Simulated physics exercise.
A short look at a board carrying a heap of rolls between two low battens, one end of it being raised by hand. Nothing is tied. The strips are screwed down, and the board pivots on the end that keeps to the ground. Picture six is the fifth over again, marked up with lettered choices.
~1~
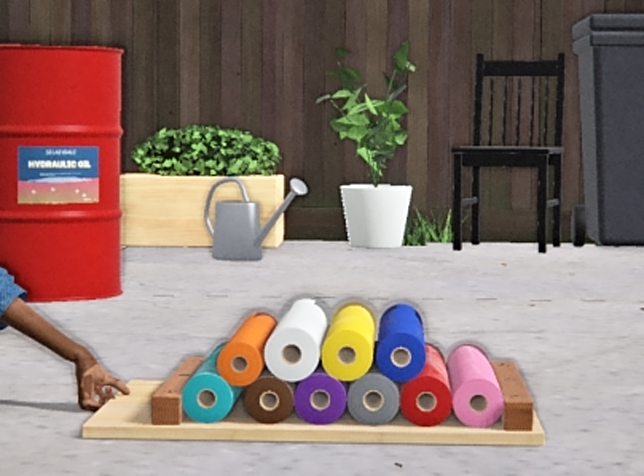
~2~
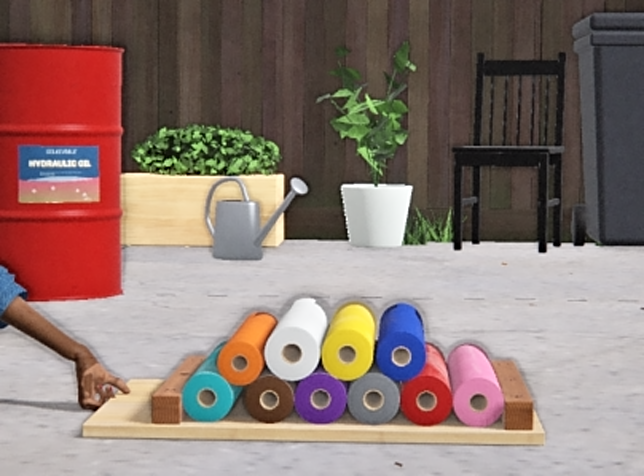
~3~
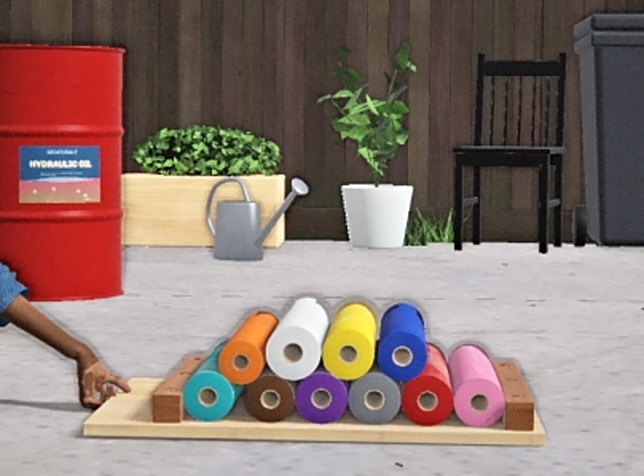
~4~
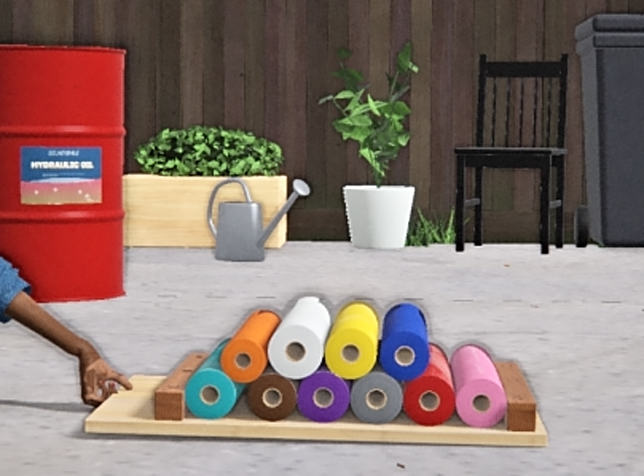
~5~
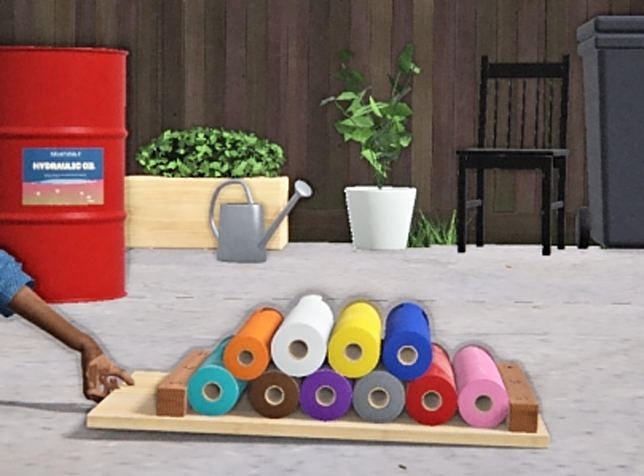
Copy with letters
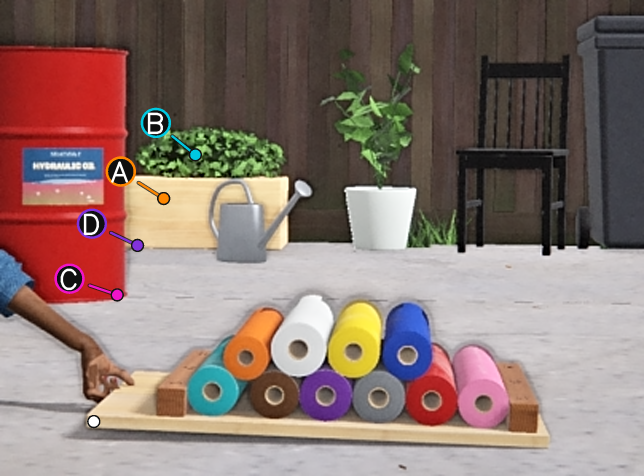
We see a hand at the left gripping the end of a wooden board stacked with colourful rolls between two low strips, lifting that end slightly off the ground while the rolls keep their places in the heap.
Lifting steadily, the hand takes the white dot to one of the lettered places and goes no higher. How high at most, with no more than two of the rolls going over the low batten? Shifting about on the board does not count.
Mark D is as high as it can go.
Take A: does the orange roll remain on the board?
No, with A.
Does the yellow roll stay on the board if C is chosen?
Yes, with C.
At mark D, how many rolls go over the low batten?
At D the number is none.
On the marked copy, A at (164, 199); B at (196, 155); C at (117, 295); D at (138, 245); the white dot at (94, 422).
Following D. Soon after the start, board at 16°.
Later, board at 25°.
In the end, board at 25°, none over the low batten.
As for the rest, A four over the low batten (white, orange, blue, yellow); B four over the low batten (white, orange, blue, yellow); C none over the low batten.
